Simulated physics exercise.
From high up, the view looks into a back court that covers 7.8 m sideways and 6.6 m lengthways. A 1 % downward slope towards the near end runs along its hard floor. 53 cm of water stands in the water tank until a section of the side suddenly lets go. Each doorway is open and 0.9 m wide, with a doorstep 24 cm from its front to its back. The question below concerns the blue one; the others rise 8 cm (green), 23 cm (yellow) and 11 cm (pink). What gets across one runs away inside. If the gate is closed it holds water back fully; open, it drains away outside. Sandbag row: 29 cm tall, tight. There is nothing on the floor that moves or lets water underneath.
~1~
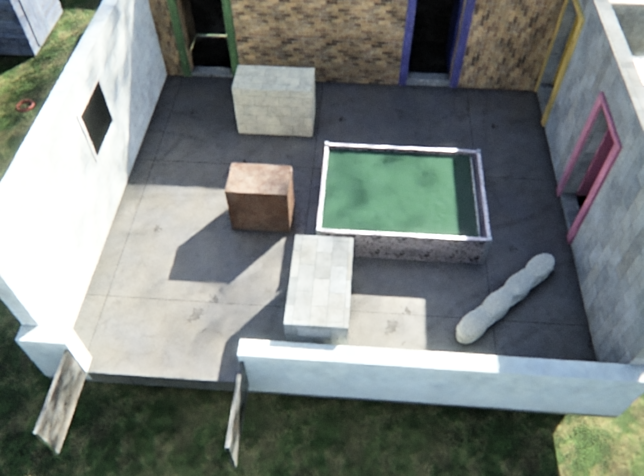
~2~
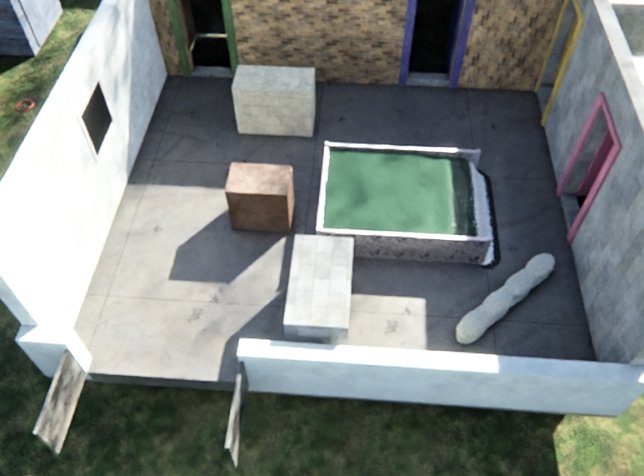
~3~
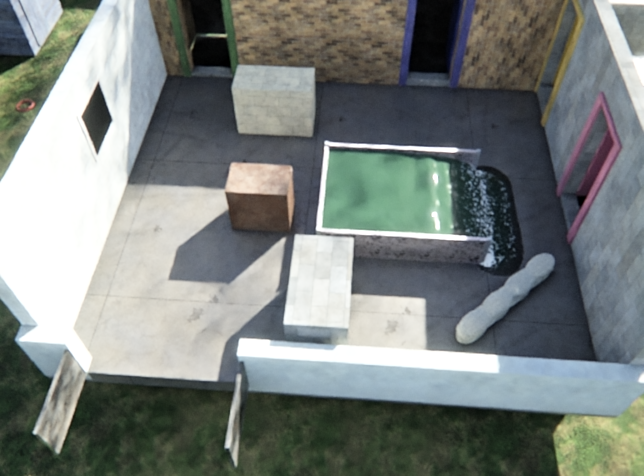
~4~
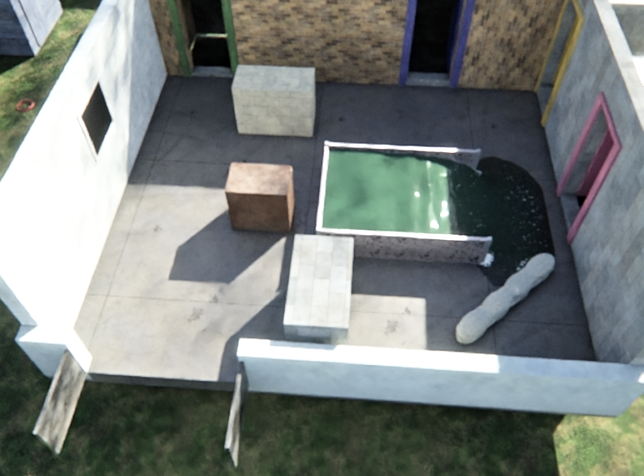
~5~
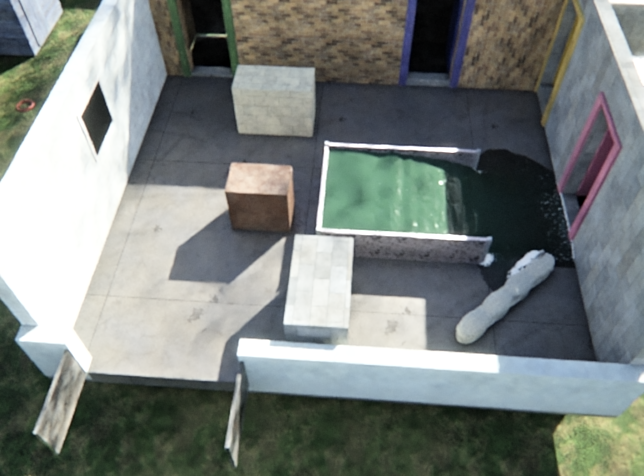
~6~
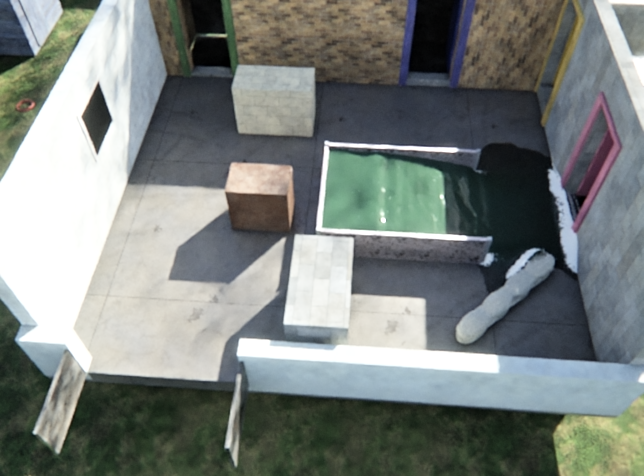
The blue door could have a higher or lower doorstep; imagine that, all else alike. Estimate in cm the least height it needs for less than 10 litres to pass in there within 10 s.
I would say 6 cm.
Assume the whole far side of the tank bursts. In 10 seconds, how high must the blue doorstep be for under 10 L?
Near 28 cm.
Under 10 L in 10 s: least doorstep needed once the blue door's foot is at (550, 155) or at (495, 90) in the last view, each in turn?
Minimums: About 18 cm and 17 cm.
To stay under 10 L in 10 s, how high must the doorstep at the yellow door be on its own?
Yellow - roughly 17 cm.
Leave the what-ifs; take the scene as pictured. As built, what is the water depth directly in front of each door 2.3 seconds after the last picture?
Centimetres: Blue = 4, green = 0, yellow = 14, pink = 29.
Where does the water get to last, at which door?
The green one comes last.
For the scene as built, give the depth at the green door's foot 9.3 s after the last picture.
Some 4.0 centimetres.
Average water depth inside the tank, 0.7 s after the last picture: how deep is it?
The mean depth is roughly 34 cm.
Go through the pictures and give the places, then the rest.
The first frame shows the water tank at (402, 192) is whole and still, 53 cm deep; the blue door at (434, 44) is dry.
In the second frame, the front is at (494, 261), 0.2 m from the gap at (476, 210); 0.4 m2 of floor is wet, 53 cm left at the back.
In the third frame, water pours out at (476, 211) and has run 0.7 m, to (518, 245); about 9 cm deep outside, 53 cm at the back.
In the fourth frame, the gap is at (476, 211), the front 1.1 m out at (548, 255); the back of the water tank holds 53 cm.
In the fifth frame, the front is at (554, 179), 1.5 m from the gap at (476, 212); 3.5 m2 of floor is wet, 53 cm left at the back.
In the sixth frame, the front is at (579, 230), 1.7 m from the gap at (476, 212); 3.9 m2 of floor is wet, 53 cm left at the back; the blue door at (434, 44), 3.6 m from the gap, is still 2.3 m from the nearest water.
Then, 0.7 s after the last picture water covers 15 % of the floor, deepest (38 cm) near (556, 238); it has not reached the blue door.
Then, 2.3 s after the last picture water covers 30 % of the floor, deepest (30 cm) near (567, 239); 4 cm at the blue door, 0 litres in over its 16 cm doorstep.
Then, 9.3 s after the last picture water covers 90 % of the floor, deepest (10 cm) near (406, 264); 3 cm at the blue door, 0 litres in over its 16 cm doorstep.
At the blue door as built, the water peaked near 10 cm, 3.5 s after the last picture.
With a doorstep of 5.5 cm, 14 litres would have come in within the 10 s; with 7.5 cm, 4 litres. So under 10 litres takes about 6 cm.
